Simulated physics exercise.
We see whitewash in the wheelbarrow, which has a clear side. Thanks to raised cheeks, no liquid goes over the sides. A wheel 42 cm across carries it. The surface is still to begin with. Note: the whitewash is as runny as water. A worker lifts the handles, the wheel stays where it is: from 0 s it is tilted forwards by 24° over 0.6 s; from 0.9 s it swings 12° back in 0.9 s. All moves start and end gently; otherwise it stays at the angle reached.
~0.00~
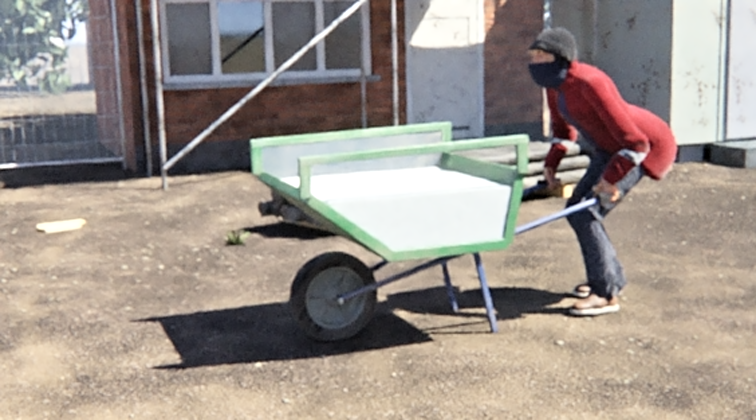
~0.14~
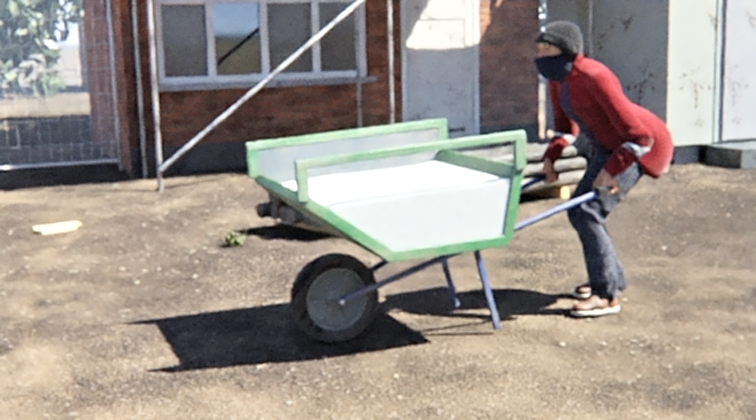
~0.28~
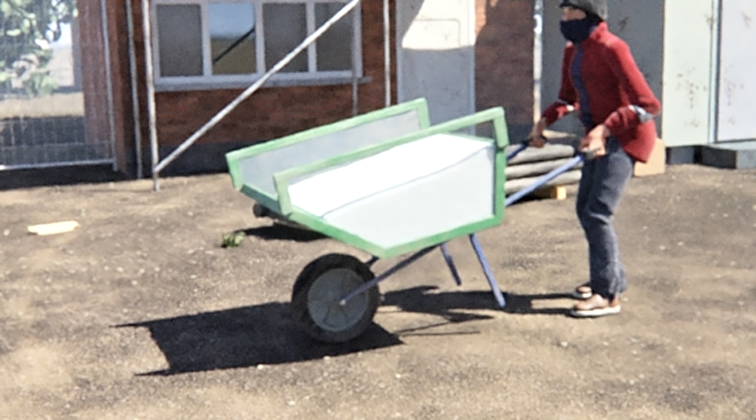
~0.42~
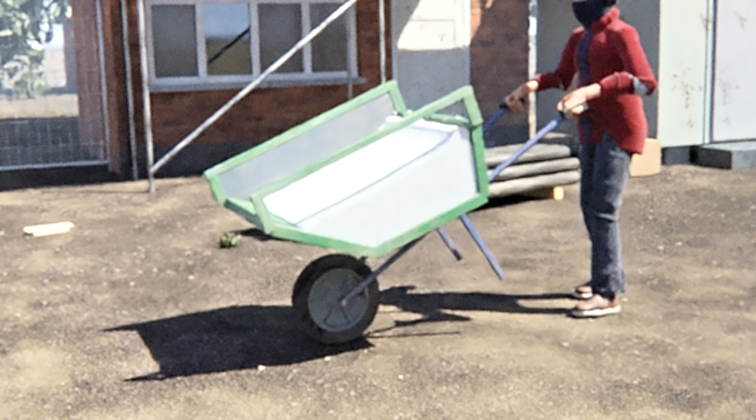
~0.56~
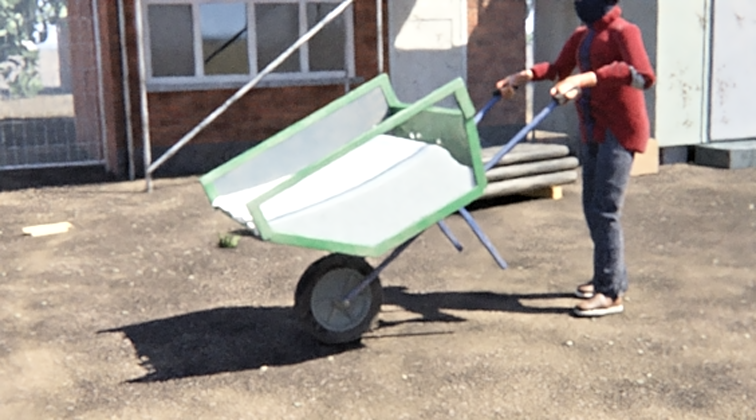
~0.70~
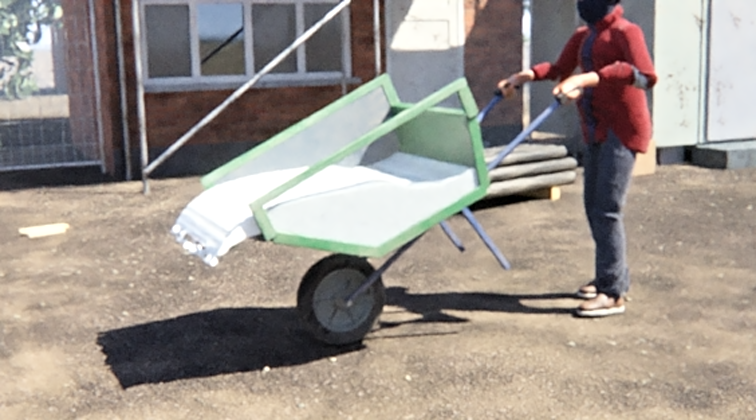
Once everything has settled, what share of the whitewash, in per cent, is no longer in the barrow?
I would say 72 per cent is no longer inside.
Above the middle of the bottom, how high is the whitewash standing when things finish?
4 cm.
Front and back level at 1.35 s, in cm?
Level, front = 16 cm; level, back = 0 cm.
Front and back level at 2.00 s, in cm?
Some 10 cm in front and some 12 cm behind.
Then, 1.35 s in, the barrow is at 18° forwards, the surface stands 0 cm at the back and 15 cm at the front; 63 per cent is out, over the front.
Then, 2.00 s in, the barrow is at 12° forwards, the surface stands 12 cm at the back and 9 cm at the front; 70 per cent is out, over the front.
Then, 2.60 s in, the barrow is at 12° forwards, the surface stands 4 cm at the back and 9 cm at the front; 70 per cent is out, over the front.
Then, 4.68 s in, 72 per cent is out, over the front, 90 of 126 litres.
